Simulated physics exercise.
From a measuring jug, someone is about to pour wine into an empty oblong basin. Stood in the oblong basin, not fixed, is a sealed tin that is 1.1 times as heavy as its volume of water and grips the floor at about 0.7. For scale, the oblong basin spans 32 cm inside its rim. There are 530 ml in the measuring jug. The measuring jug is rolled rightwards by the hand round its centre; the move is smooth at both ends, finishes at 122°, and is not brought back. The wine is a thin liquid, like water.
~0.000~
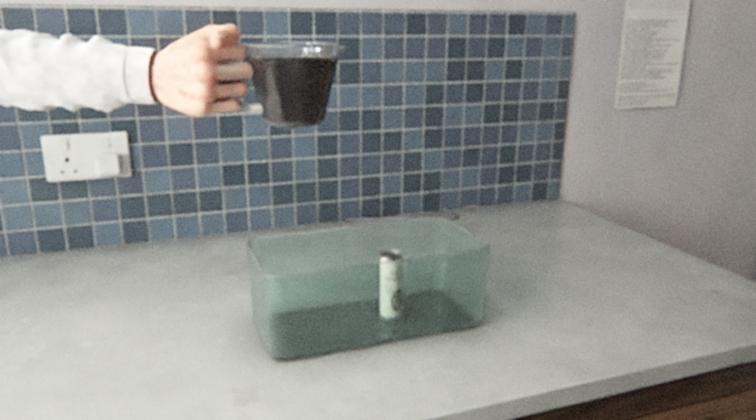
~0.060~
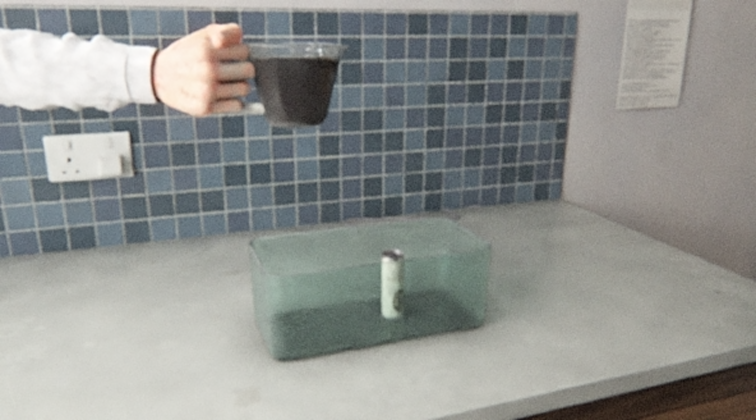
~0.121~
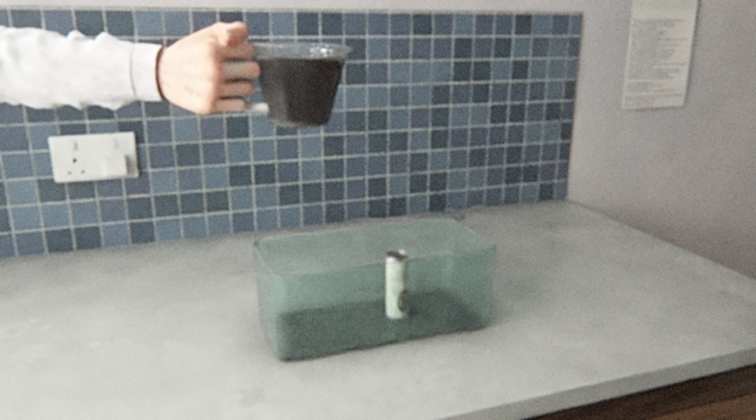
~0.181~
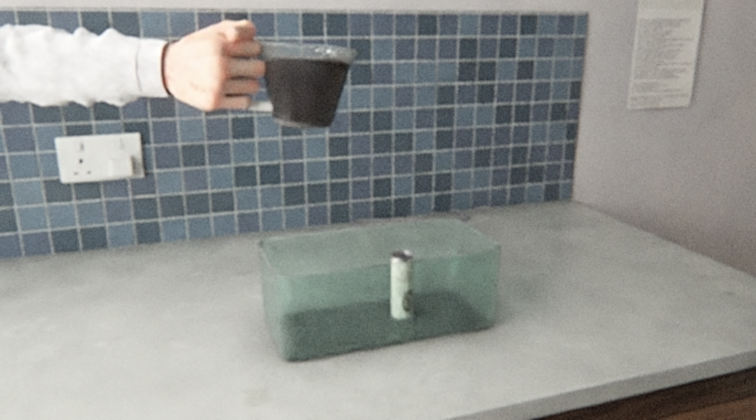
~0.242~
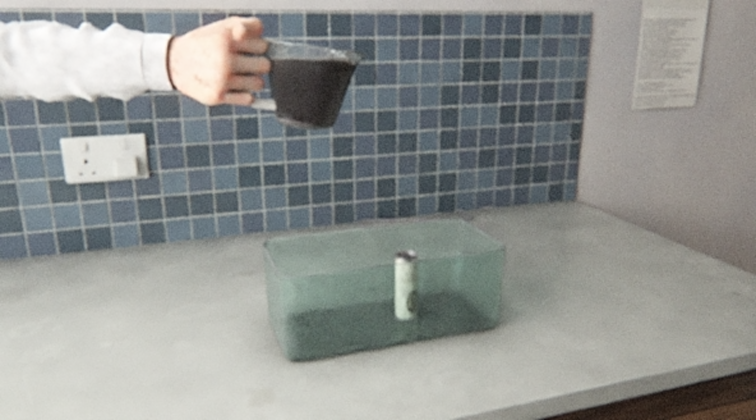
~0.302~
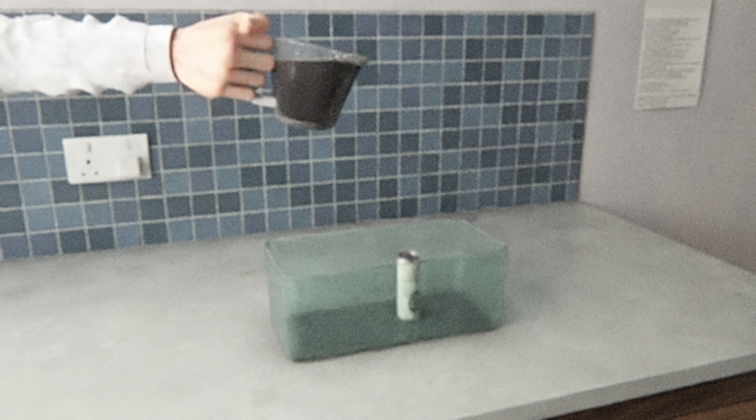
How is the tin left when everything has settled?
It's going to stay vertical.
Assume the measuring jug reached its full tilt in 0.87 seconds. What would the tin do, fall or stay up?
Then it tips over.
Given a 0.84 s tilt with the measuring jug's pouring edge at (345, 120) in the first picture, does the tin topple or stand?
Result: Tin tipped over.
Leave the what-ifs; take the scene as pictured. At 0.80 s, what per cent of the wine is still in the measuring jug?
Near 56 in a hundred.
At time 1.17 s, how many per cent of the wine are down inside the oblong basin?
Close to 84 in a hundred.
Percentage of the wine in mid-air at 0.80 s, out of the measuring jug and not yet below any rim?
Roughly 32 percent.
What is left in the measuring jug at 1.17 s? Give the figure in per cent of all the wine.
2 per cent or so.
Then, 0.80 s in, the tilt is 70° and 55 per cent is still to pour; the tin stands where it began.
Then, 1.17 s in, the tilt is 110° and 2 per cent is still to pour; the tin stands where it began.
Then, 1.55 s in, the tilt is 122° and 0 per cent is still to pour; the tin stands where it began.
Then, 1.97 s in, the tilt is 122° and 0 per cent is still to pour; the tin stands where it began.
Finally, the tin stands where it began.
